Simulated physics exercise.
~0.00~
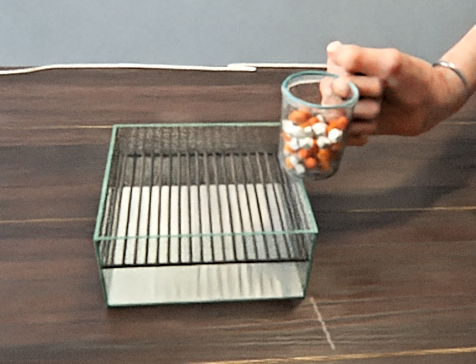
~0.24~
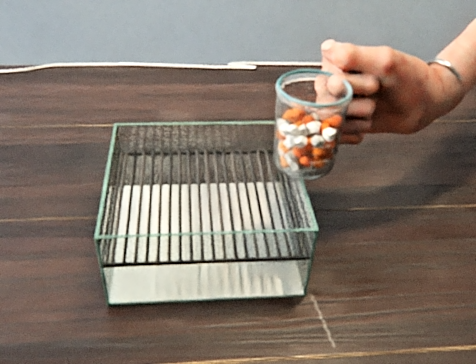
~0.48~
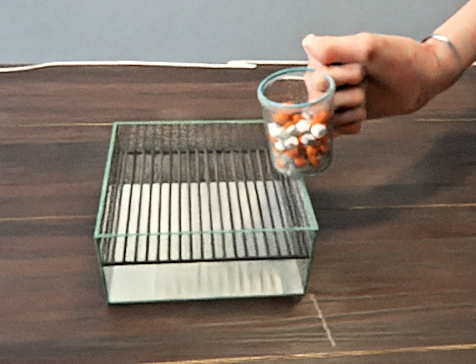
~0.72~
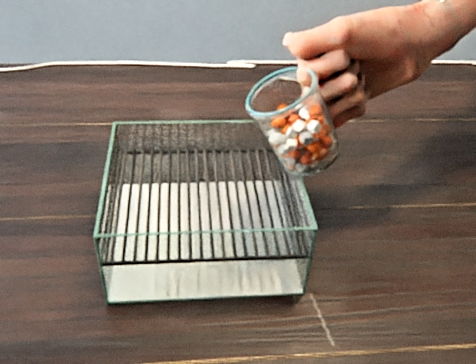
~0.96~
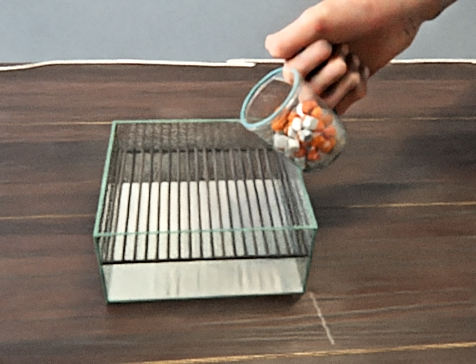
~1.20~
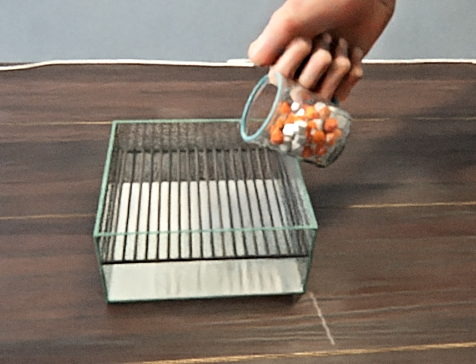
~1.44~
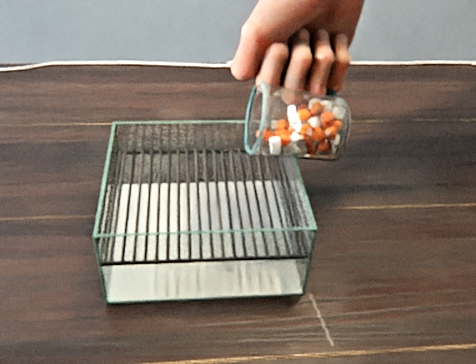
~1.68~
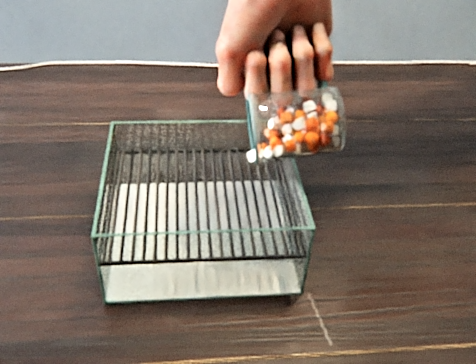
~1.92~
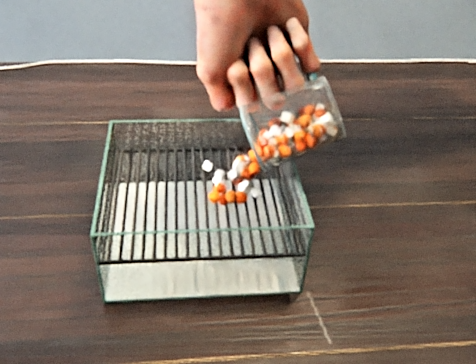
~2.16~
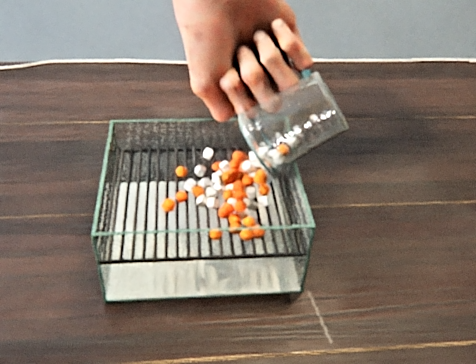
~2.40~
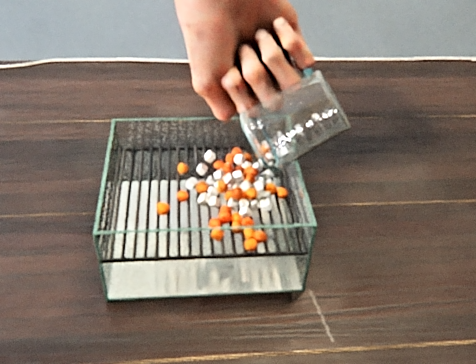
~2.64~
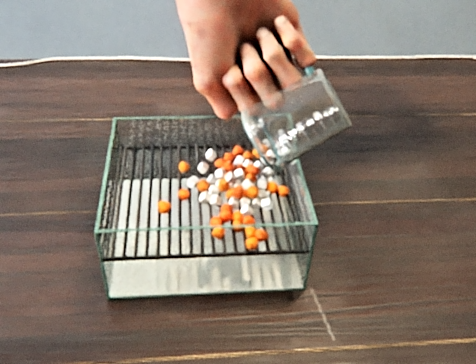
A hand tips white and orange bits from a glass cup onto a rack, where they stay.
